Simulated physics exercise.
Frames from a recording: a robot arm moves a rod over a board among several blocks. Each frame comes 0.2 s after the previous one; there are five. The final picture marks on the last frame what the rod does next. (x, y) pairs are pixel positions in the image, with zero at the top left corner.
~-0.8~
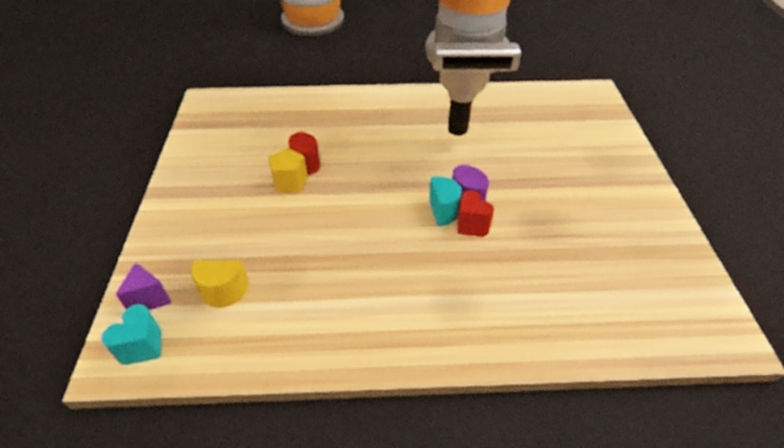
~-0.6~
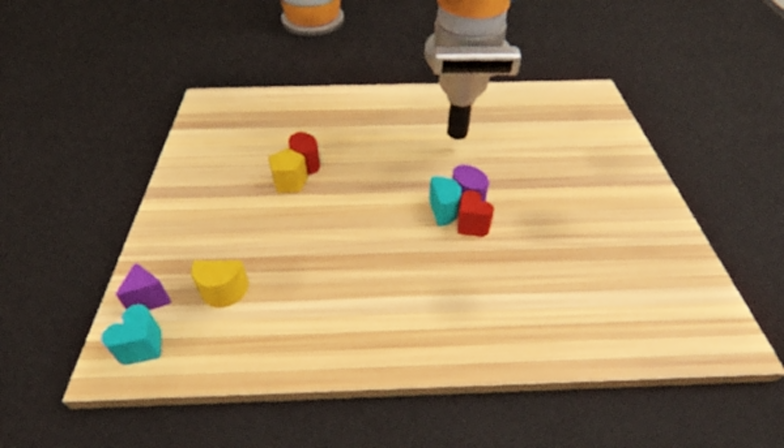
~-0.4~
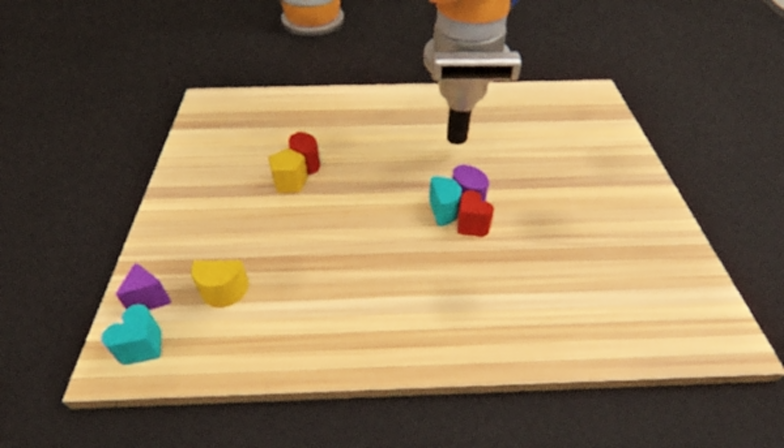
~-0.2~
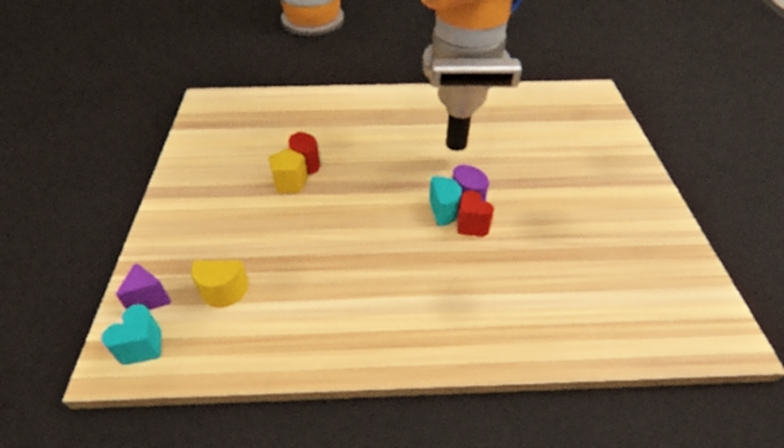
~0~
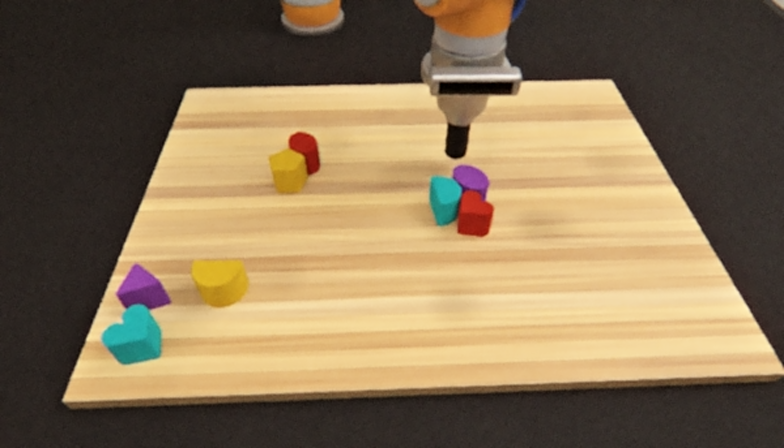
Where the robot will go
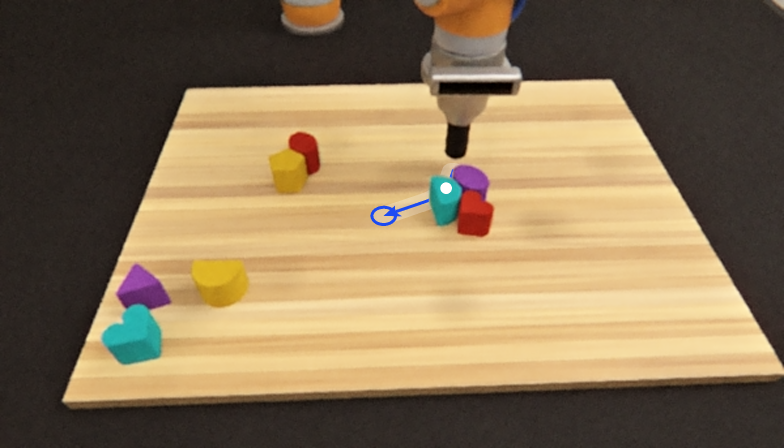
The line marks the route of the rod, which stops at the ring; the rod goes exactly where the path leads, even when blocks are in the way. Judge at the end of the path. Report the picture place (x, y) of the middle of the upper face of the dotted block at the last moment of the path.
Answer: (436, 199).
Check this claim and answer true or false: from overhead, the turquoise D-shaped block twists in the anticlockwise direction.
That statement is accurate.
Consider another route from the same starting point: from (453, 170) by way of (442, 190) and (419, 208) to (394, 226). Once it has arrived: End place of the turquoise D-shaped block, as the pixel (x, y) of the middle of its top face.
Its top face will be centred at roughly (434, 207).
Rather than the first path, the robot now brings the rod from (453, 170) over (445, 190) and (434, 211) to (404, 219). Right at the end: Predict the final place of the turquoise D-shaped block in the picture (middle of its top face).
If I read the scene right, the answer is (438, 214).
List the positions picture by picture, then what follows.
The first picture shows tip of the rod at (458, 130), middles of tops, turquoise D-shaped block at (446, 188), purple elliptical block at (471, 176), red heart-shaped block at (475, 203).
The second picture shows rod at (457, 134), nothing pushed.
The third picture shows rod at (457, 139), nothing pushed.
The fourth picture shows rod at (456, 145), nothing pushed.
The fifth picture shows rod at (455, 153), turquoise D-shaped block at (446, 188), purple elliptical block at (471, 176), red heart-shaped block at (475, 203).
The line goes from (453, 170) via (443, 191) and (416, 205), ending at (384, 216); the dot is on the turquoise D-shaped block.
What follows on the original path. One third of the way, rod at (445, 174); purple elliptical block at (475, 181), turned 20° anticlockwise; red heart-shaped block at (477, 207).
Two thirds of the way, rod at (416, 188); turquoise D-shaped block at (436, 199), turned 45° anticlockwise; purple elliptical block at (475, 181), turned 20° anticlockwise; red heart-shaped block at (477, 207).
At the end, rod at (383, 199); turquoise D-shaped block at (436, 199), turned 45° anticlockwise; purple elliptical block at (475, 181), turned 20° anticlockwise; red heart-shaped block at (477, 207).
